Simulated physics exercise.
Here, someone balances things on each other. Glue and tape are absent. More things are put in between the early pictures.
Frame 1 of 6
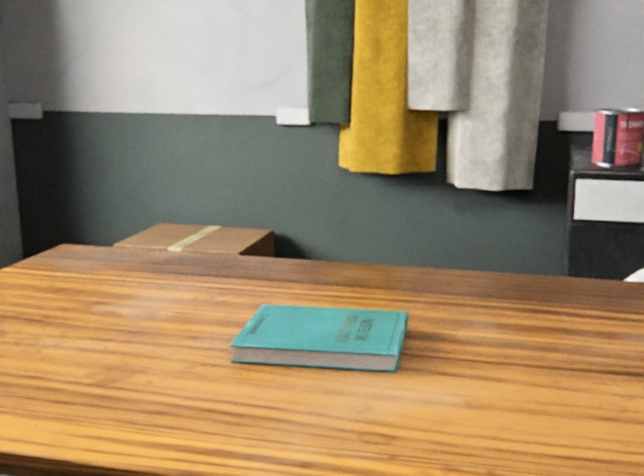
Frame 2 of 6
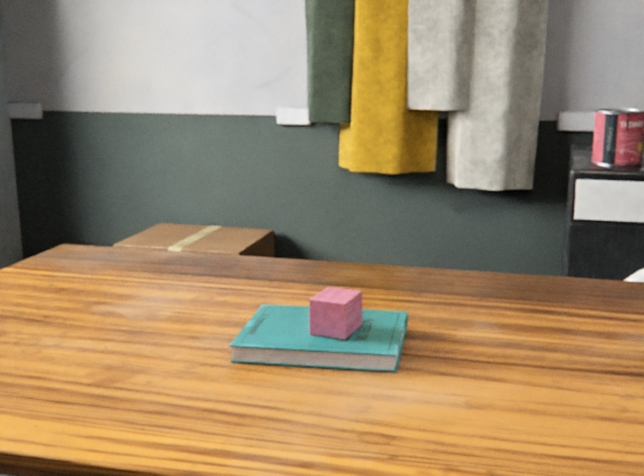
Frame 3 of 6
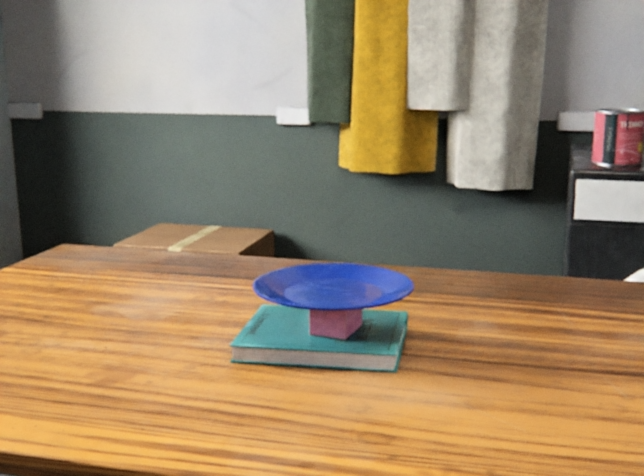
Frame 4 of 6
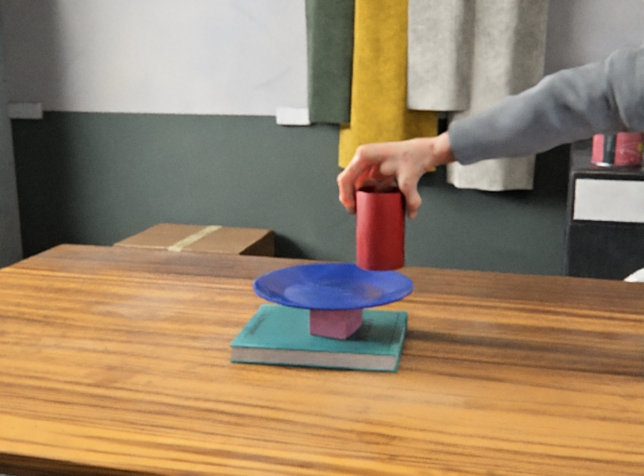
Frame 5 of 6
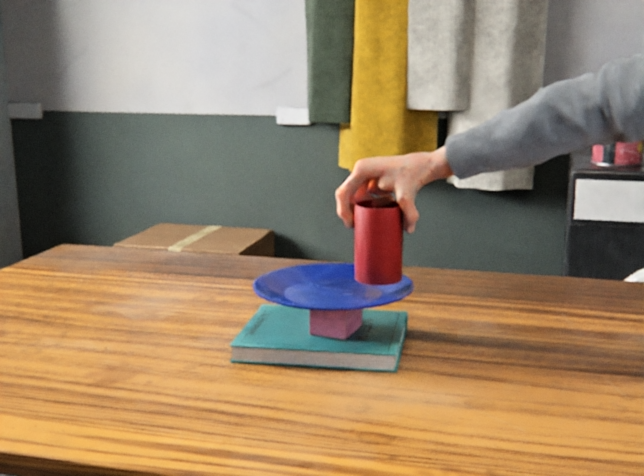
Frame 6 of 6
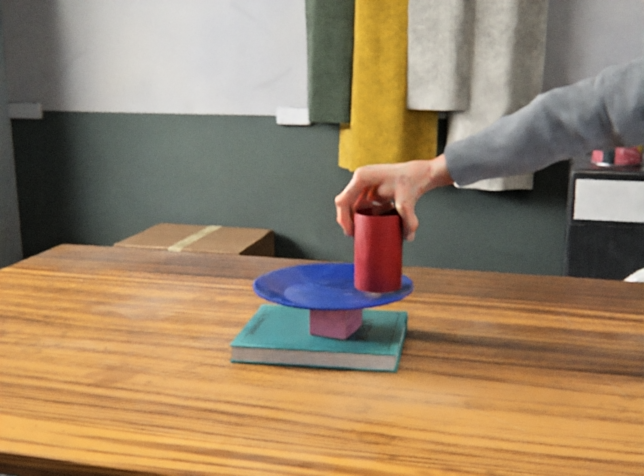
The video shows a turquoise book on a wooden table, then a pink block and a blue plate stacked on it, before a hand lowers a red cup onto the right side of the plate, still gripping it.
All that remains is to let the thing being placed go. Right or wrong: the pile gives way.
Wrong.
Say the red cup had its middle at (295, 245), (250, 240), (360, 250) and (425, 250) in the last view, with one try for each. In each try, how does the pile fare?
Going through the four cases in order, the pile stands firm, then tumbles down, then stands firm, and finally tumbles down.
Then, 0.20 s after the last picture, nothing has stirred.
Then, 0.50 s after the last picture, red cup resting near (379, 251).
At rest, all 4 in place. Seen from the same camera at the end, red cup near (379, 251). The pile keeps its balance.
